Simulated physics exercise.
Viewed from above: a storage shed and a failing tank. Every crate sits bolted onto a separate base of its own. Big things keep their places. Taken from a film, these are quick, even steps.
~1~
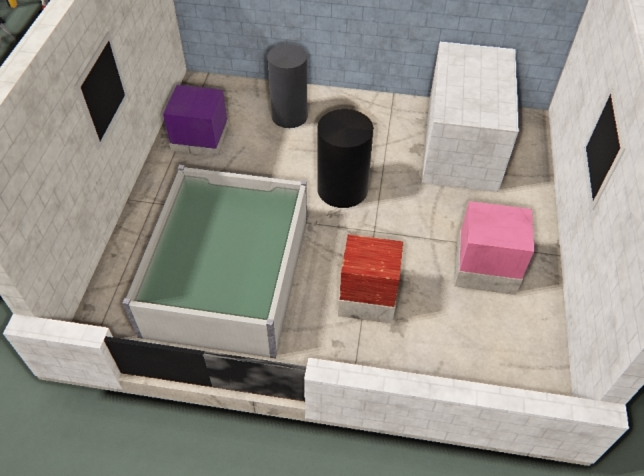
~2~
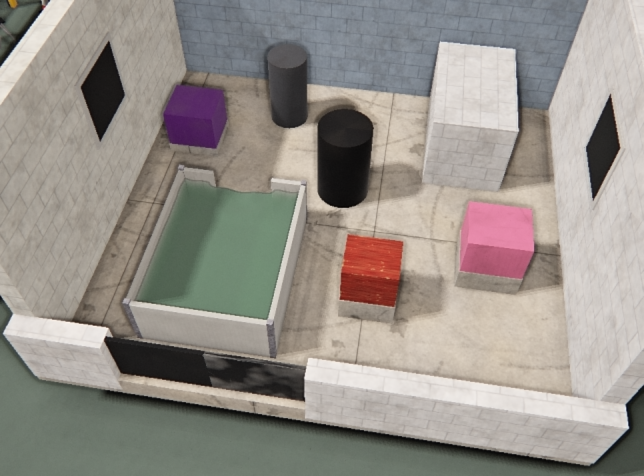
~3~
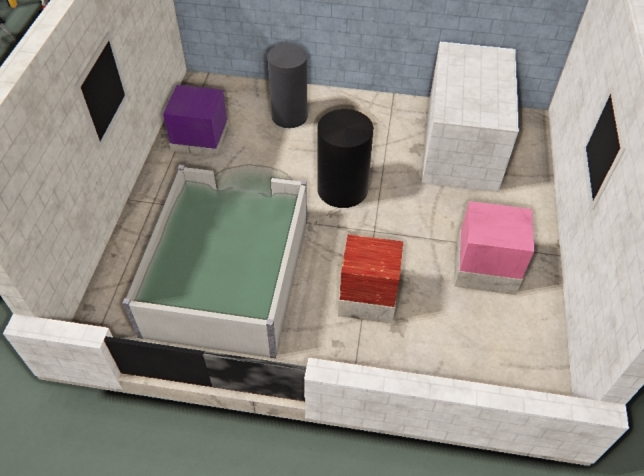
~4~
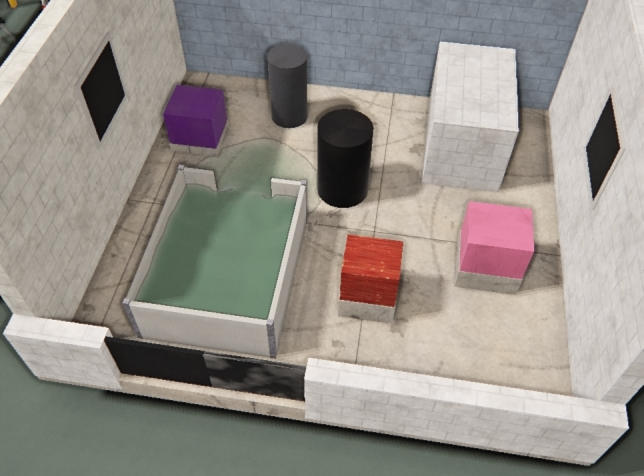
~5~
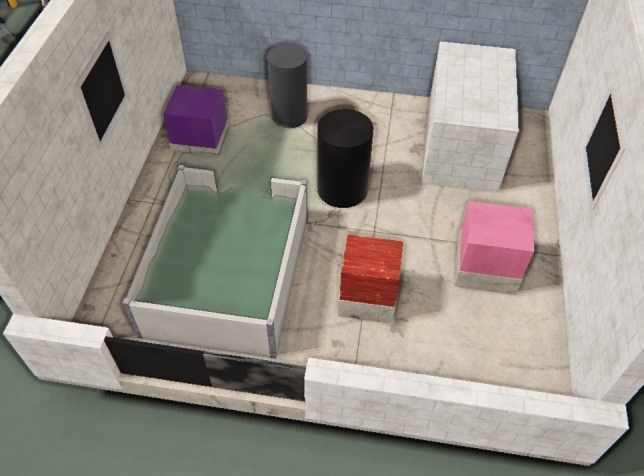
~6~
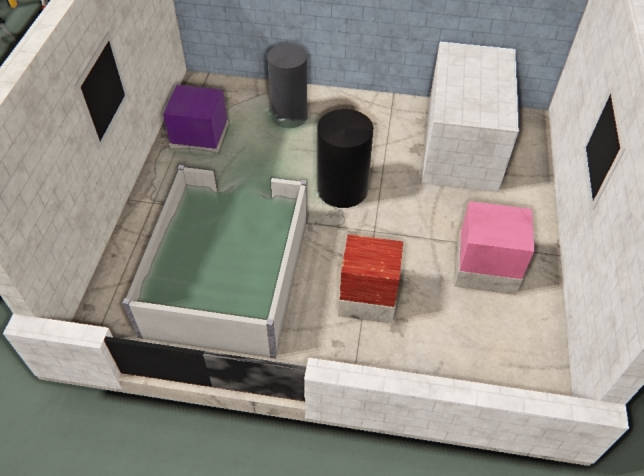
The clip shows a walled room with an open tank of green water, cylinders and colored blocks; a gap opens in the tank's far side, and water pours out, spreading across the floor toward the back wall between the cylinders.
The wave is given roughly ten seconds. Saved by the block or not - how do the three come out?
As I see it, the pink crate will have no water on it; the purple crate will have water on it; the red crate will have no water on it.
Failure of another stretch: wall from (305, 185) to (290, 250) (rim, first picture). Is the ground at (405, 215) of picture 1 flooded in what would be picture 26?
Outcome: Submerged.
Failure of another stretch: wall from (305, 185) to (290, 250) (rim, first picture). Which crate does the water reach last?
The one in purple.
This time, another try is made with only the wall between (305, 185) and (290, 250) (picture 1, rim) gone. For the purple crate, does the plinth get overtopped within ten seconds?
Note: Purple crate is never reached.
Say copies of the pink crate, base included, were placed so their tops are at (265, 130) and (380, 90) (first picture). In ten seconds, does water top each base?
Result, in sequence: Is inundated, is missed.
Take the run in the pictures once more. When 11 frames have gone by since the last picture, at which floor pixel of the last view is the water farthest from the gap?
I'd say at around (539, 113).
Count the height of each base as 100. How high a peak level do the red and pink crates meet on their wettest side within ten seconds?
The first reaches around 40 in a hundred, the second around 30.
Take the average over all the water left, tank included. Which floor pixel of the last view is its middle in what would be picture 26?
Close to (264, 193), I reckon.
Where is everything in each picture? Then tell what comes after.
The first frame shows the open tank at (222, 243) is whole and still.
In the second frame, water pours out on the open tank's far side and has run to a hidden place.
In the third frame, water pours out on the open tank's far side and has run to (275, 173).
In the fourth frame, water pours out on the open tank's far side and has run to (263, 142).
In the fifth frame, water pours out on the open tank's far side and has run to (271, 117).
In the sixth frame, the front is at (265, 98), out from the gap on the open tank's far side.
A moment on, water covers 30 % of the floor; the pink crate not reached, the purple crate water round its plinth, the red crate not reached.
Next, water covers 40 % of the floor; the pink crate not reached, the purple crate water round its plinth, the red crate not reached.
Then, water covers 60 % of the floor; the pink crate water round its plinth, the purple crate water round its plinth, the red crate not reached.
Later, water covers 90 % of the floor; the pink crate water round its plinth, the purple crate water round its plinth, the red crate water round its plinth.
In the end, water covers 100 % of the floor; the pink crate stayed above the water, the purple crate was topped, the red crate stayed above the water.
